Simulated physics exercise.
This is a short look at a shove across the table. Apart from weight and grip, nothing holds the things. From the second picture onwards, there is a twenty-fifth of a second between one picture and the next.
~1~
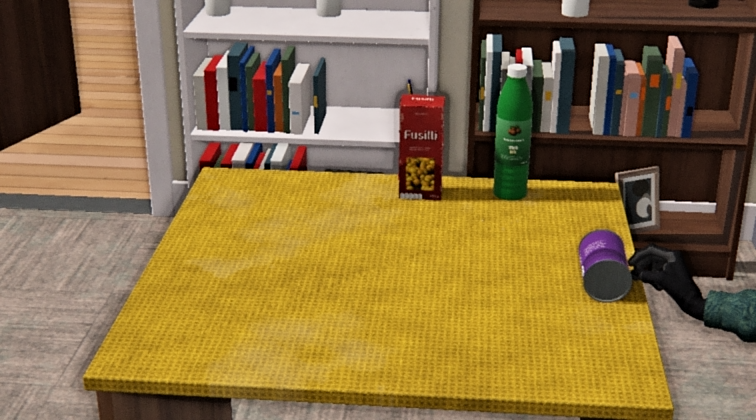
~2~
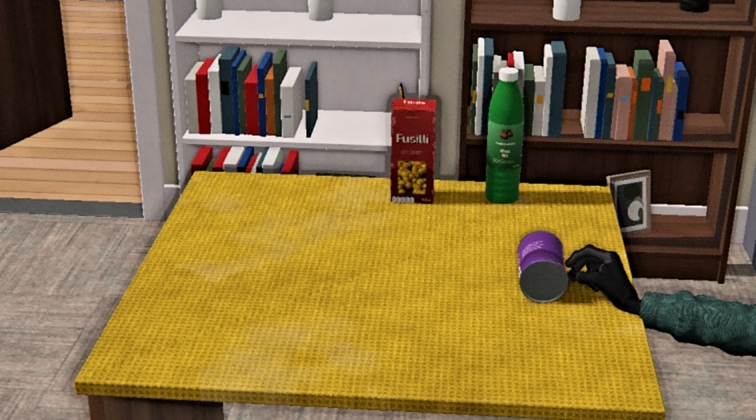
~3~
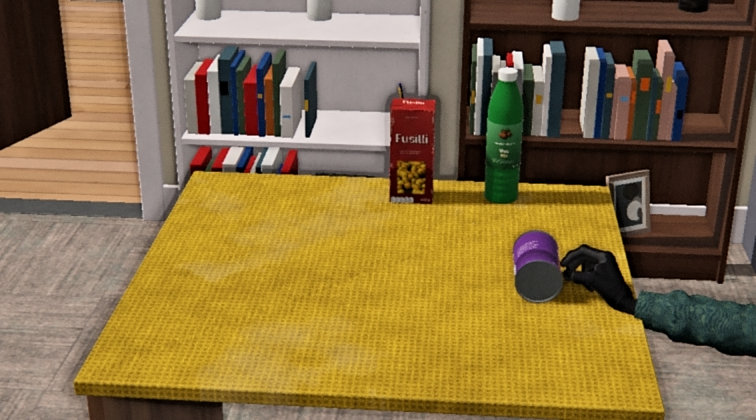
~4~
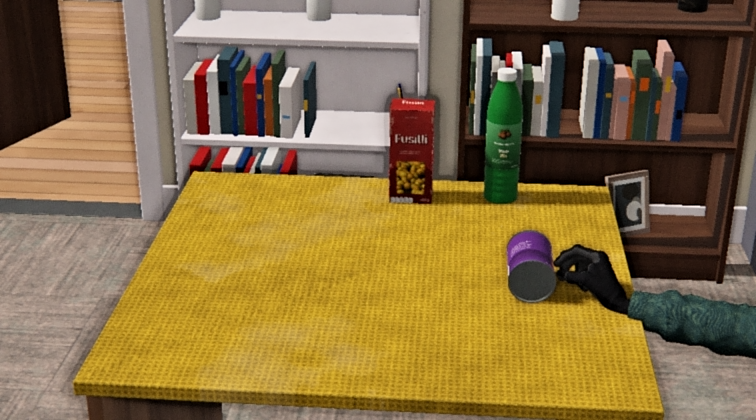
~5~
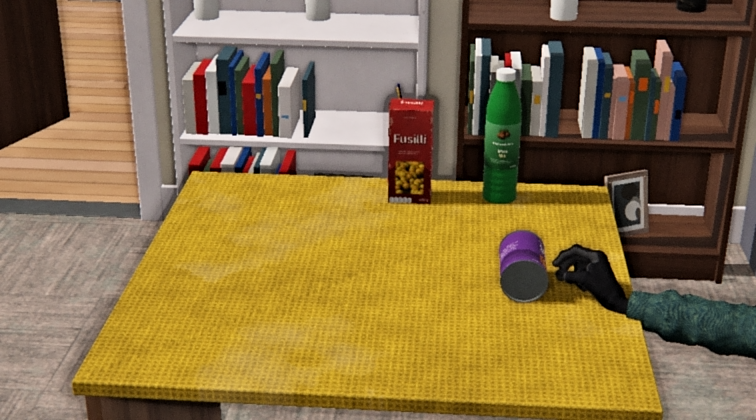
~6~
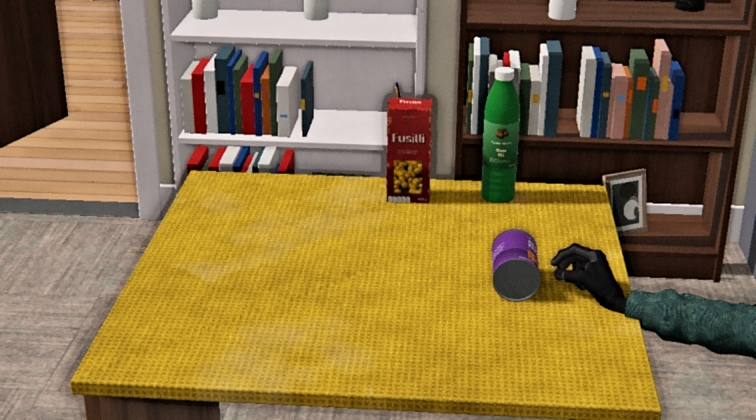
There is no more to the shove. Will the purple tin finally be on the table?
Yes - keeps its perch.
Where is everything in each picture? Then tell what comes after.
In the first picture, under the hand; purple tin (604, 265).
In the second picture, under the hand; purple tin (542, 266).
In the third picture, under the hand; purple tin (537, 266).
In the fourth picture, purple tin (531, 266).
In the fifth picture, purple tin (523, 266).
In the sixth picture, purple tin (515, 264) moved a little.
Then, 0.10 s later than the last frame, purple tin moved a little near (502, 264).
Then, 0.20 s later than the last frame, purple tin moved about its own width near (493, 263).
Then, 0.40 s later than the last frame, purple tin moved about its own width near (483, 264).
When it is over, moved from the start, purple tin. End places, in pixels of the last picture, purple tin near (482, 263).
